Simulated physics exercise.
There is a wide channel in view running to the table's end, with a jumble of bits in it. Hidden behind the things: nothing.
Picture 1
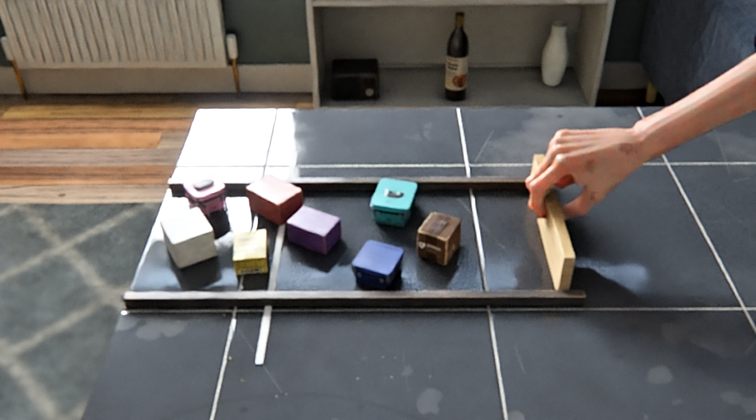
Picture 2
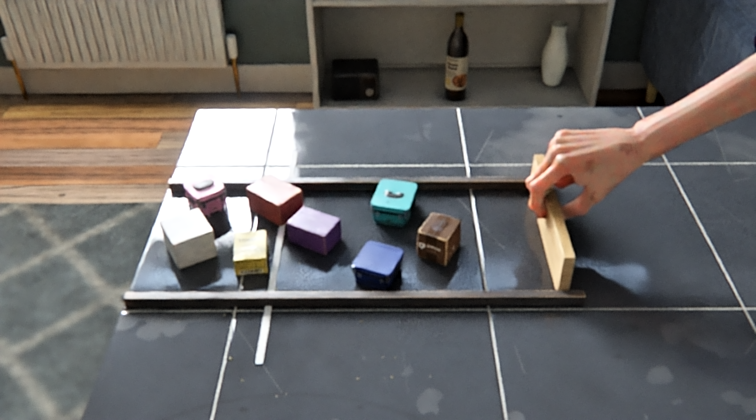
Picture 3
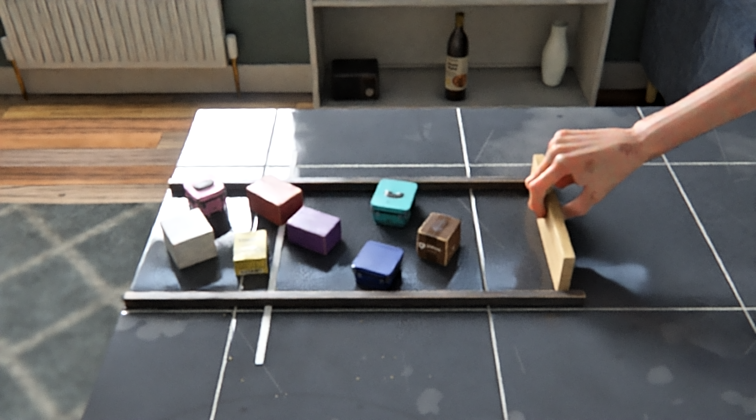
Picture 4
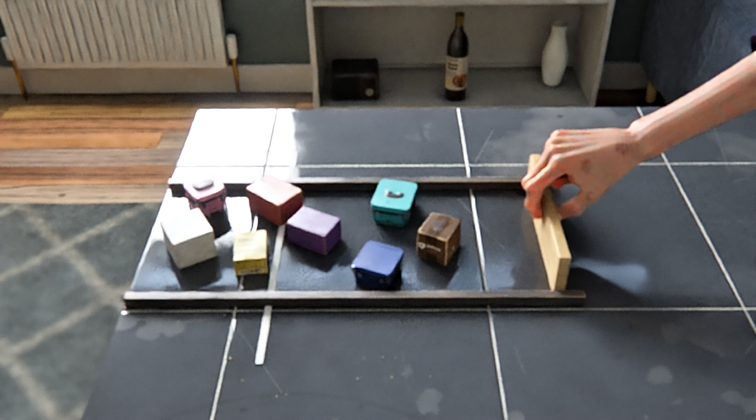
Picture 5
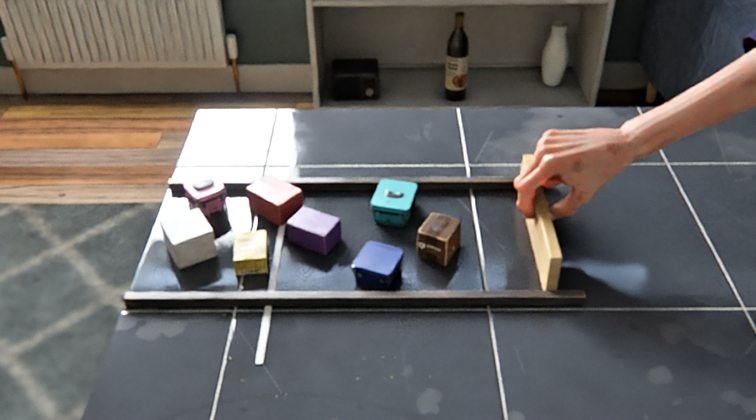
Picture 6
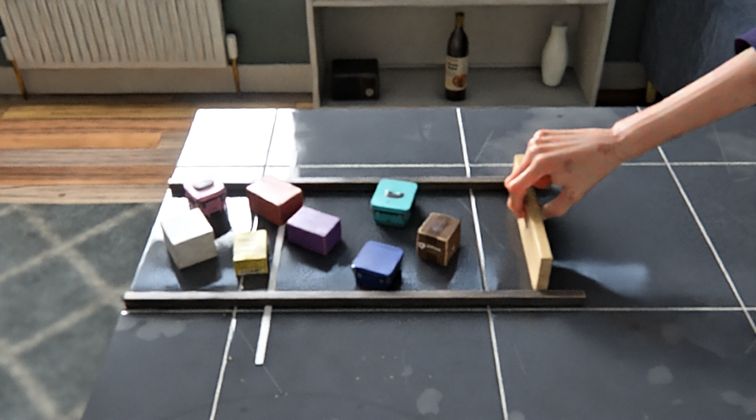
A hand slides a wooden board slightly left along a channel holding eight scattered blocks.
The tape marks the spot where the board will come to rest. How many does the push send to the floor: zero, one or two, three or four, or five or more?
Ha, every last one stays up there.
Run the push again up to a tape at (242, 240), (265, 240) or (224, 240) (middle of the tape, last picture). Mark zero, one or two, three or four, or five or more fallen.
Not one; not one; either one or two.
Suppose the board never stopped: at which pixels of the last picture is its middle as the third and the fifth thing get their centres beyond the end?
The first puts it near (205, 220), the next near (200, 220).
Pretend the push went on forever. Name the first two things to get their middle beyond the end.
It would be the white block and after it the pink case.
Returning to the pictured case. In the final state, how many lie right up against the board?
Count recorded: 3.
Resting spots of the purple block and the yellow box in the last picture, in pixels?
First (226, 230), then (219, 265).
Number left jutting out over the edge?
0.
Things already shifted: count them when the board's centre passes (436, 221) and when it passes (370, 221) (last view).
At the first spot 1, then 4.
Soon after, none off yet; white block at rest near (189, 238); pink case at rest near (206, 196); yellow box at rest near (251, 253).
In the end, the number that fall off is zero.
